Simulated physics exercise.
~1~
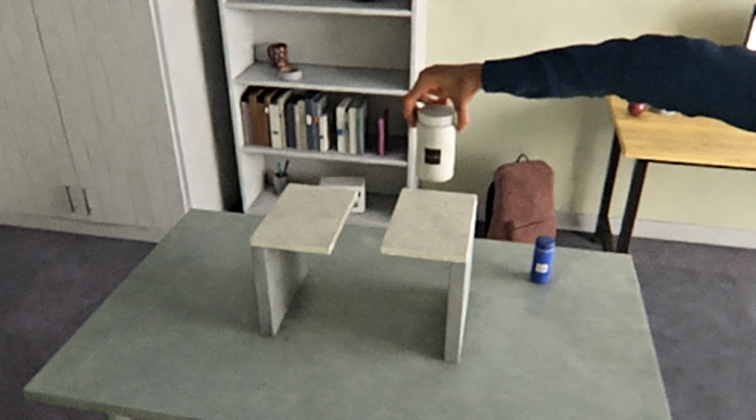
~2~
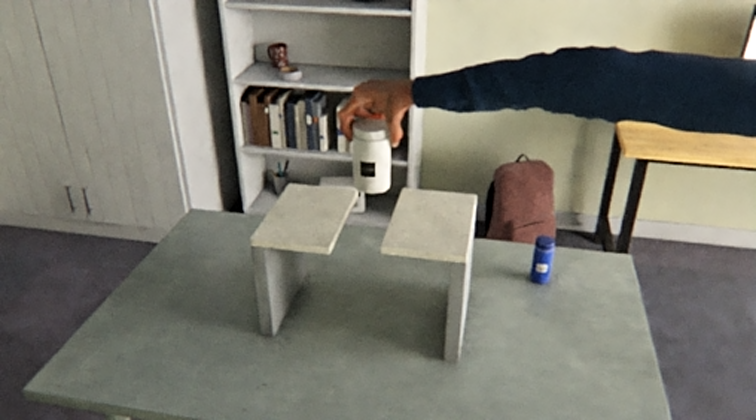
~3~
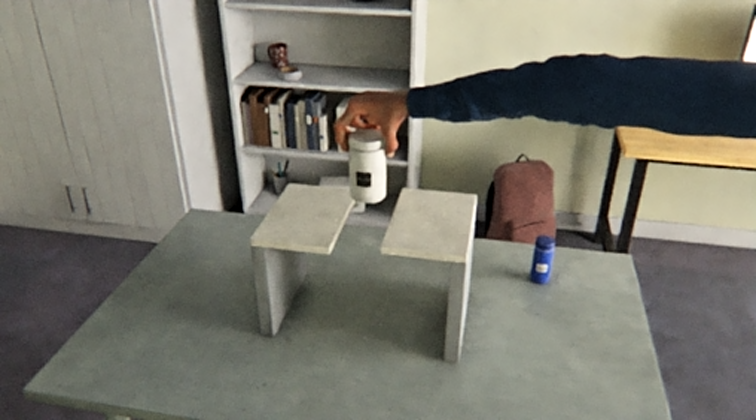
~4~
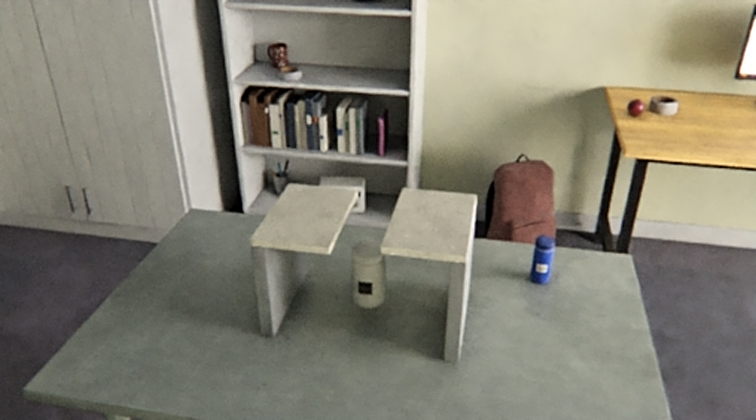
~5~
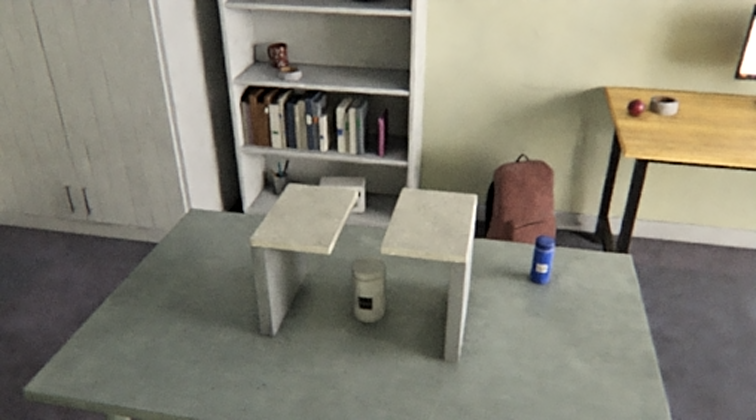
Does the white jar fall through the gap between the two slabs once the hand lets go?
Yes, the white jar drops down through the gap and ends up standing on the table between the two supports.
A hand in a dark sleeve carried a white jar left until it was over the gap between two pale raised slabs, lowered it slightly and let go. The jar dropped through and ended upright on the table, while a blue shaker stayed put.
